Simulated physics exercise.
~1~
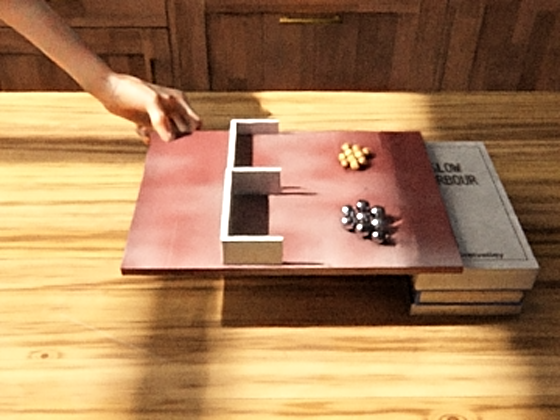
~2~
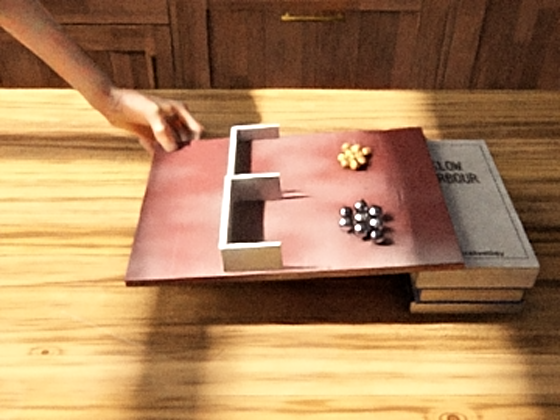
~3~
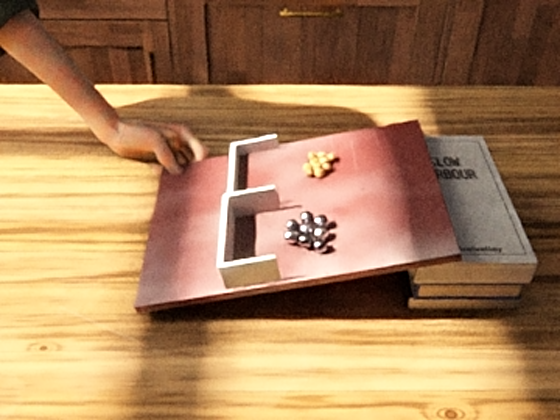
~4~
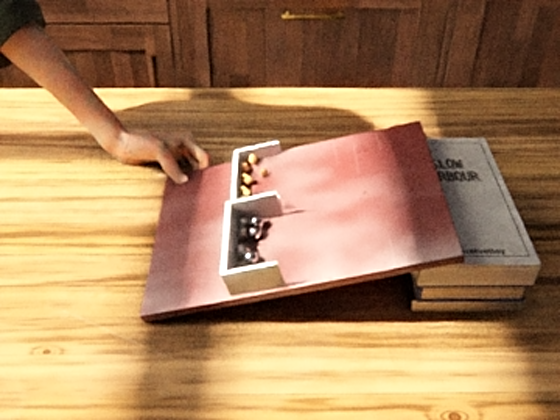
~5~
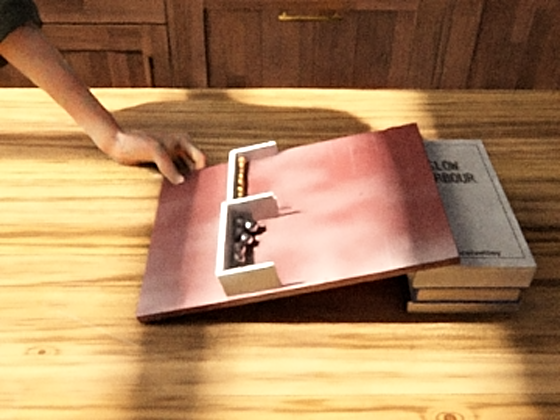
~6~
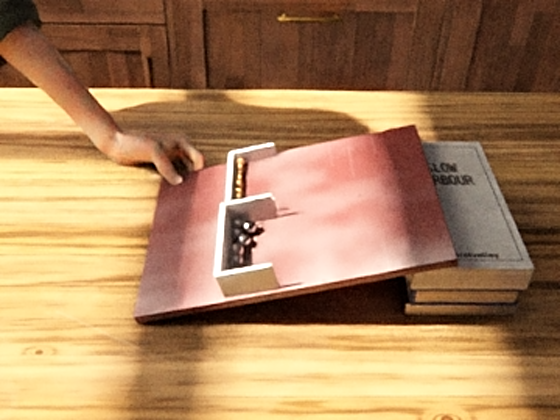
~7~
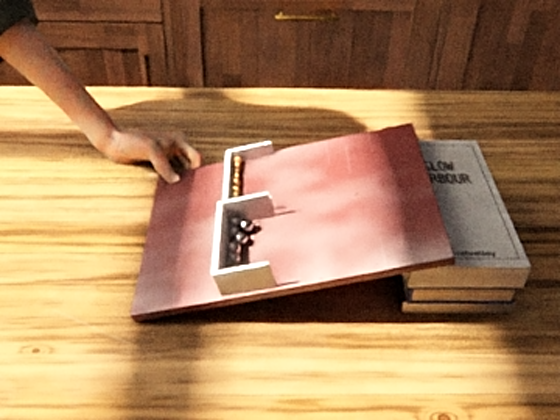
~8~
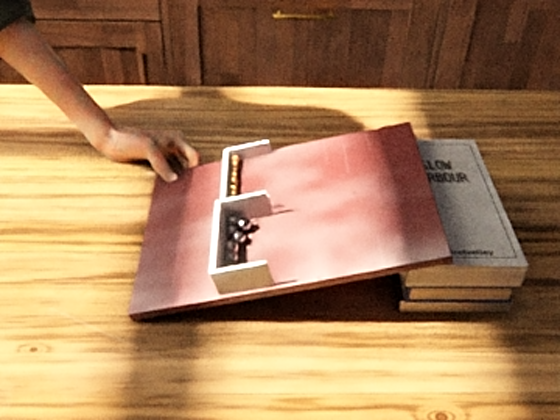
A dark red board lies across a pale wooden table, seen from slightly above by a gently swaying camera, with wooden cabinets behind. Its right side rests by a stack of grey books, white walled strips cross its middle, and a cluster of dark balls sits nearer than a cluster of golden ones, both right of the strips. A hand at the far left edge stays on the board as its left end tips down. Both clusters slide left down the slope and gather against the white strips. The board stays tilted, the balls held there.
